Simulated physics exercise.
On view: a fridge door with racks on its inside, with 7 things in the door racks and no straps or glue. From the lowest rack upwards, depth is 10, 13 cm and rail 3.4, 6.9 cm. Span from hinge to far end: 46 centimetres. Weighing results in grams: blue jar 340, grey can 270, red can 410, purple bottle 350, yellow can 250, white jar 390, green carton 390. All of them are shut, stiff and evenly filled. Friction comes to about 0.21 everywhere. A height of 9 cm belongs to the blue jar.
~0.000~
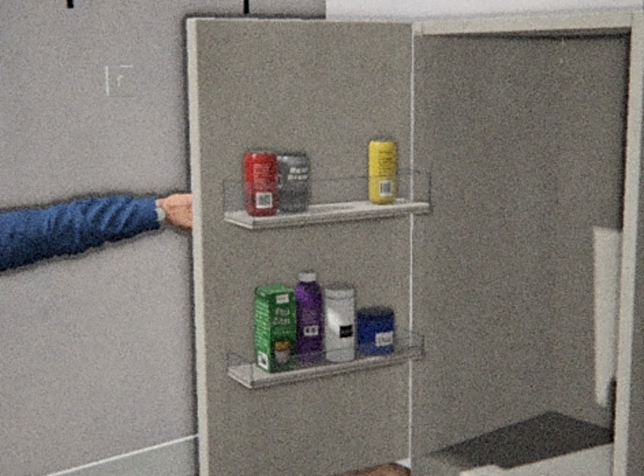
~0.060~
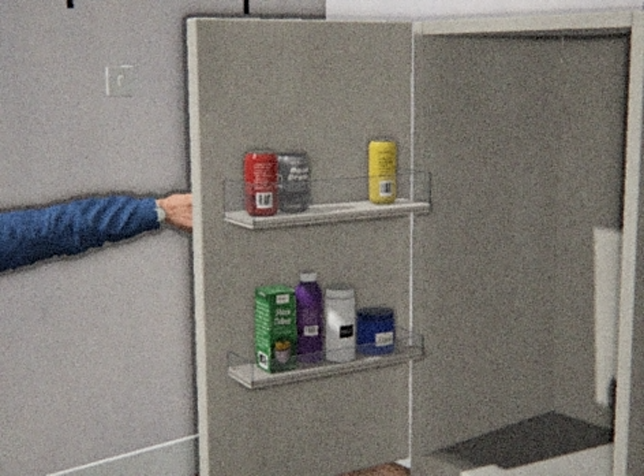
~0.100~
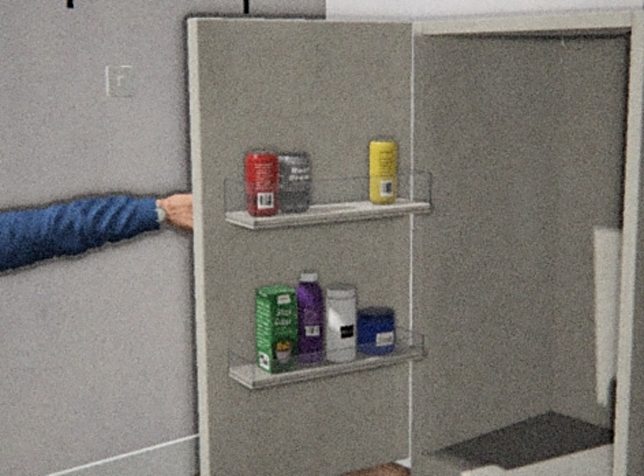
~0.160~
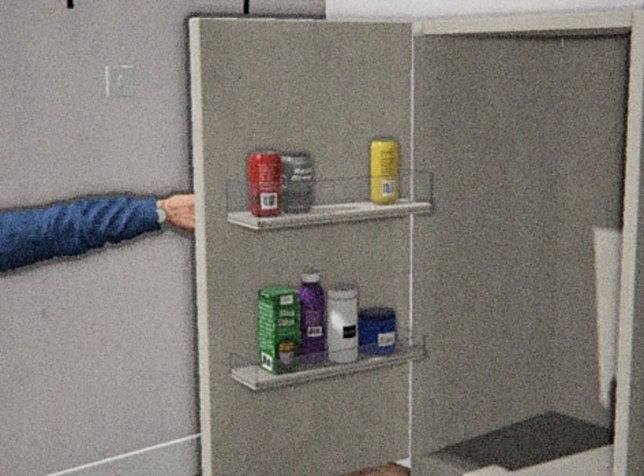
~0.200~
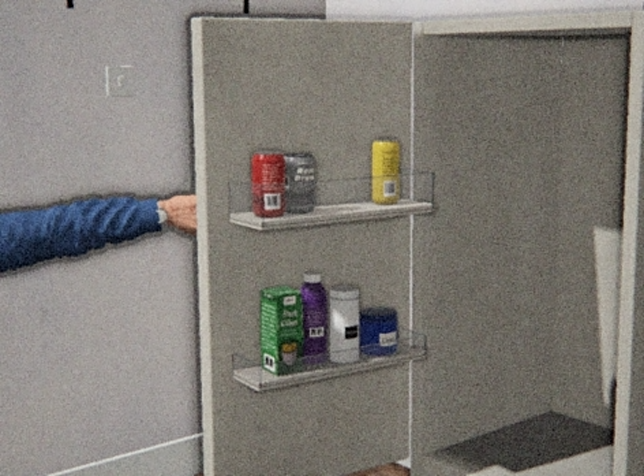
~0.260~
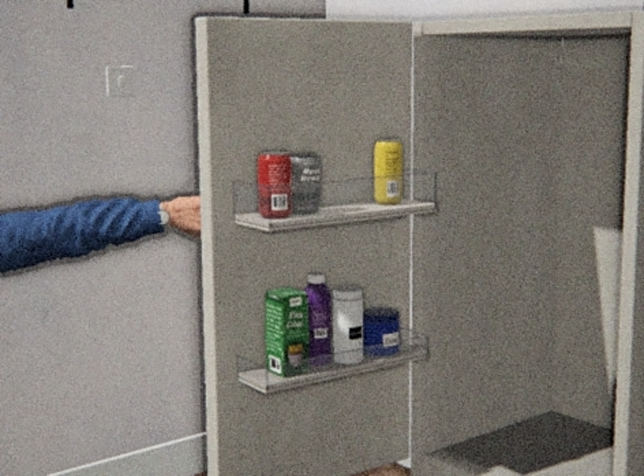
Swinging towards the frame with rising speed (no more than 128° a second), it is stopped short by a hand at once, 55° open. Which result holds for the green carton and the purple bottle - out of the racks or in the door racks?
Outcome: Most likely the green carton comes away, most likely the purple bottle hangs on.
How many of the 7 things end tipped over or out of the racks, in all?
My answer is 1.
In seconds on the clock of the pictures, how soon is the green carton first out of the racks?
Around 1.1 seconds.
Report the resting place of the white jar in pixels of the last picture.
My guess is roughly (421, 329).
After 0.66 s, door at 61°.
After 0.86 s, door at 55°; green carton leaning 36° near (427, 346); purple bottle leaning 10° near (426, 328); white jar leaning 3°.
After 1.26 s, door at 55°; green carton now out of the racks; purple bottle slid 2 cm near (413, 329); yellow can slid 2 cm.
After 1.46 s, door at 55°; purple bottle slid 2 cm near (413, 329); yellow can slid 2 cm; grey can slid 2 cm.
At rest (1.6 s), out of the racks, green carton; the other 6 in place, give or take 5 cm. In the last view, purple bottle near (413, 329).
